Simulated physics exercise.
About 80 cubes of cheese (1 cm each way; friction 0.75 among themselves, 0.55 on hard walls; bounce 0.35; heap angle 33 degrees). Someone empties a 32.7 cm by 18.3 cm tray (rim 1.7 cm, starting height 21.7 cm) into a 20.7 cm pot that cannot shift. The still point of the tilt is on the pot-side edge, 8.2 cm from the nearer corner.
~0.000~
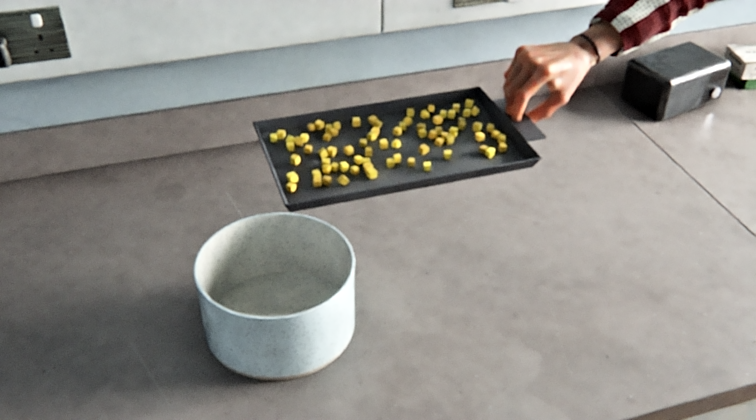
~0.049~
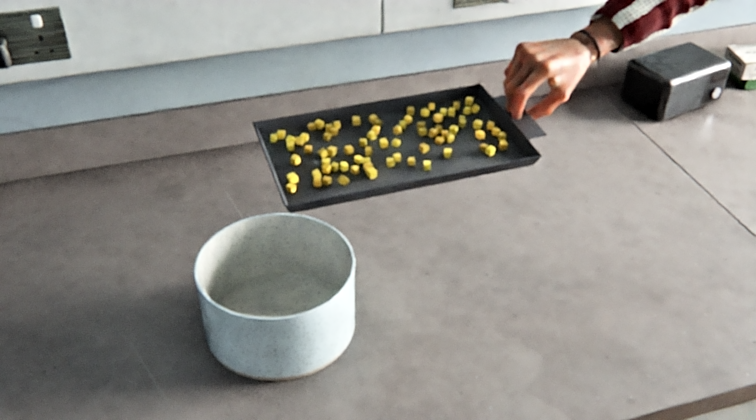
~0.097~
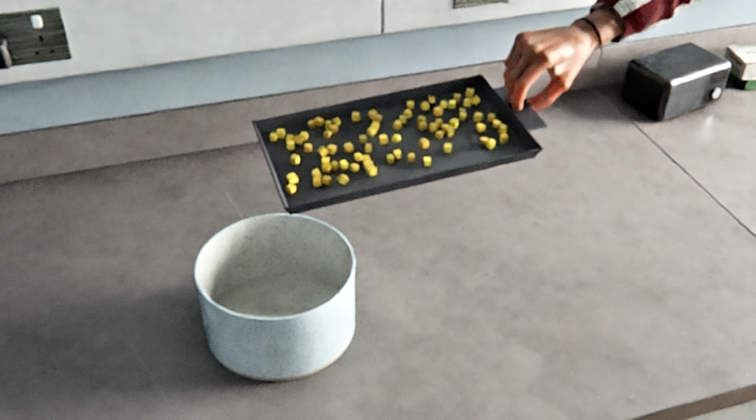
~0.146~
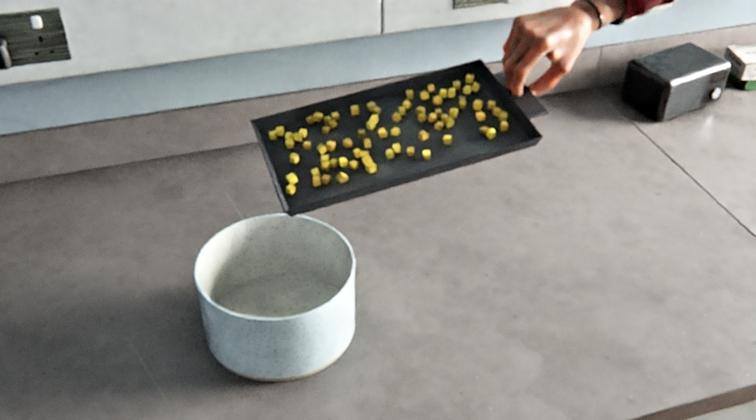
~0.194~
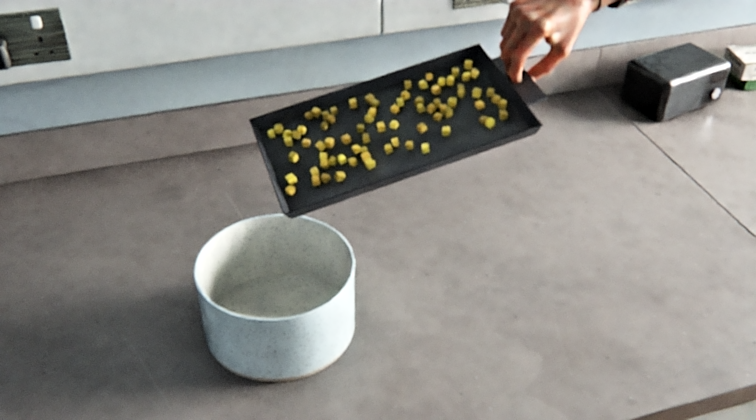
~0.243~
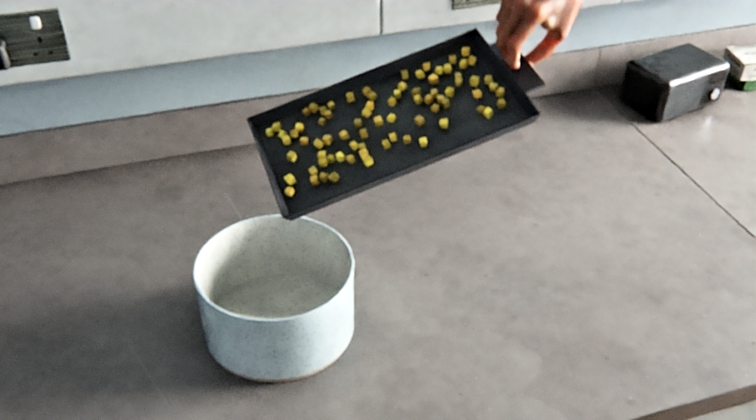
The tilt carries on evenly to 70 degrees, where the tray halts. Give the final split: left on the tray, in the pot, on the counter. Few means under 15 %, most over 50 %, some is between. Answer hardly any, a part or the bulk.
Left on the tray: Hardly any; in the pot: The bulk; on the counter: Hardly any.
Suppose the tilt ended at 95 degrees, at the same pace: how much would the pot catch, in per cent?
Then about 95 per cent.
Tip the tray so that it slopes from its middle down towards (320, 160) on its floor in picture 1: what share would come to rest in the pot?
Some 30 per cent.
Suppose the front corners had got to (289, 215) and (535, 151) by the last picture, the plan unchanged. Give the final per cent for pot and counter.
Pot 40, counter 30.
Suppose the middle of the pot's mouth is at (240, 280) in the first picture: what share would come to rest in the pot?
Some 90 per cent.
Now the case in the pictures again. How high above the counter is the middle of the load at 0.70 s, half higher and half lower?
About 24 cm.
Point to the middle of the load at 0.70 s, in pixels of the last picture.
Around (296, 181).
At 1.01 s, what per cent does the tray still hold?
About 15 per cent.
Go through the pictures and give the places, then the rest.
Tray tilt 0 degrees, front corners at (290, 200) and (534, 156); middle of the pieces at (384, 144); pot at (275, 262), in the first picture.
Tray tilt 1 degrees, front corners at (290, 202) and (535, 154); middle of the pieces at (384, 143), in the second picture.
Tray tilt 4 degrees, front corners at (289, 203) and (535, 146), lowest corner left front; middle of the pieces at (384, 139), in the third picture.
Tray tilt 8 degrees, front corners at (289, 206) and (536, 135), lowest corner left front; middle of the pieces at (383, 133), in the fourth picture.
Tray tilt 13 degrees, front corners at (288, 209) and (535, 123), lowest corner left front; middle of the pieces at (381, 127), in the fifth picture.
Tray tilt 17 degrees, front corners at (287, 211) and (533, 112), lowest corner left front; middle of the pieces at (379, 121); pot at (274, 264). Its pace works out near 95 degrees a second, in the sixth picture.
After 0.52 s, tilt 44 degrees; the tray holds 100 %, the pot 0 %.
Then, at 0.70 s, tilt 61 degrees; the tray holds 95 %, the pot 0 %.
After 1.01 s, tilt 70 degrees; the tray holds 15 %, the pot 75 %.
In the end, at 2.1 s, tray 5 %, pot 90 %, counter 5 %.
